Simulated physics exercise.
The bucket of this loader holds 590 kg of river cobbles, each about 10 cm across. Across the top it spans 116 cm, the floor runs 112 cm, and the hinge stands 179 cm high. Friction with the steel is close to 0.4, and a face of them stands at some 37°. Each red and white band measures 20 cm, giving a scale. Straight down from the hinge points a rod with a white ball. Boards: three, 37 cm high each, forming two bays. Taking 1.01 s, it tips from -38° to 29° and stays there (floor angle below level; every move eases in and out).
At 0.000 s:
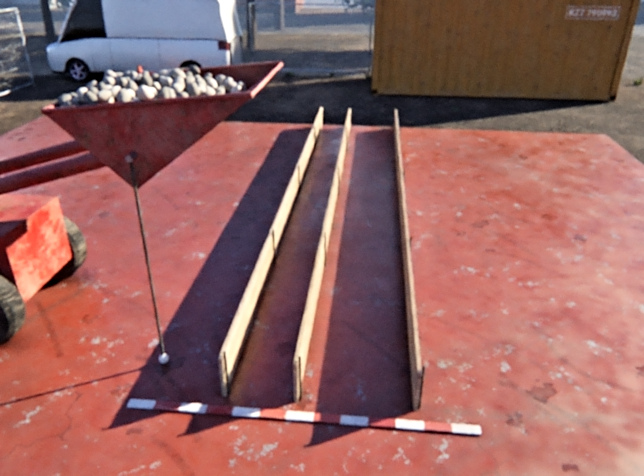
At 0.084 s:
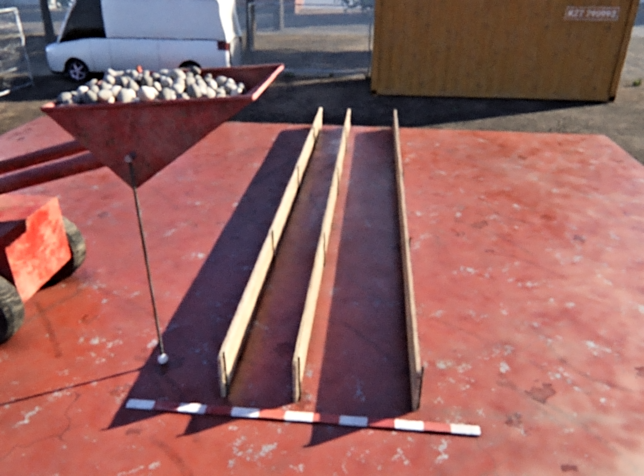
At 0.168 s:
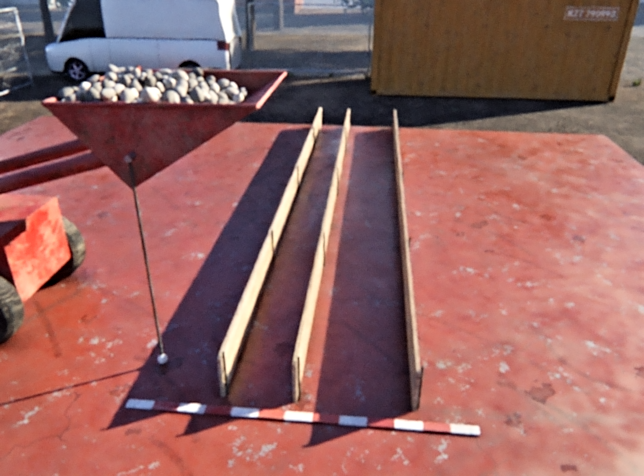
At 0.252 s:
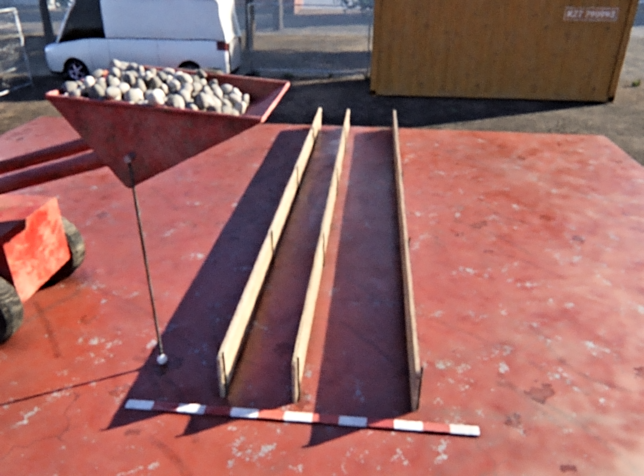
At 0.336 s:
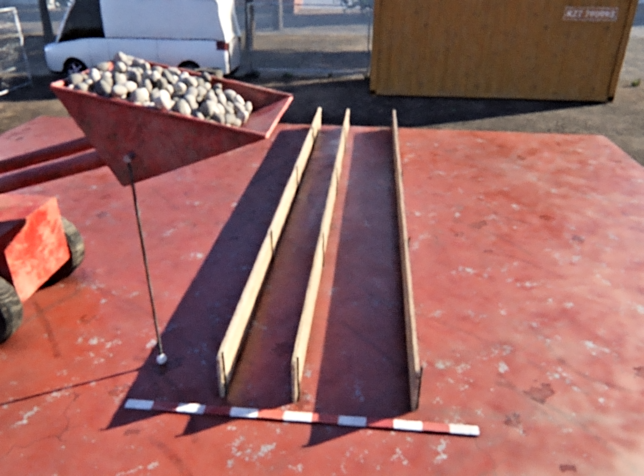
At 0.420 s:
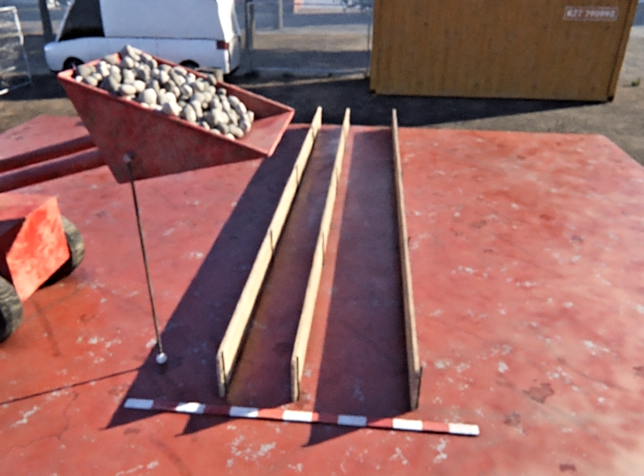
To begin with, a red loader bucket heaped with grey stones sits at the left, beside three long wooden boards standing on a red floor. The bucket barely moves at first, then tilts steadily clockwise, its right edge lowering and its left side rising as the stones shift inside it.
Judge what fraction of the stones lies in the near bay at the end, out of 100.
About 15 out of 100.
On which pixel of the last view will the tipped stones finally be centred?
The tipped stones centre close to (349, 322).
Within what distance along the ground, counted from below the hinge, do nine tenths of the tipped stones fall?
I'd say near 190 cm ahead of it.
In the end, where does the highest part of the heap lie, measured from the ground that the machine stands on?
Some 36 cm above that level.
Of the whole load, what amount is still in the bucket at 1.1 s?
Some 90 percent of the load is still in there.
After 0.8 s the floor is at 19°; 100 % in the bucket; the foremost stones are at (241, 173).
After 1.1 s the floor is at 29°; 89 % in the bucket, 11 % in the near bay; the foremost stones are at (292, 239).
After 1.5 s the floor is at 29°; 47 % in the bucket, 28 % in the near bay, 25 % in the far bay; the foremost stones are at (367, 324).
After 4.3 s the floor is at 29°; 0 % in the bucket, 15 % in the near bay, 85 % in the far bay; the foremost stones are at (402, 323).
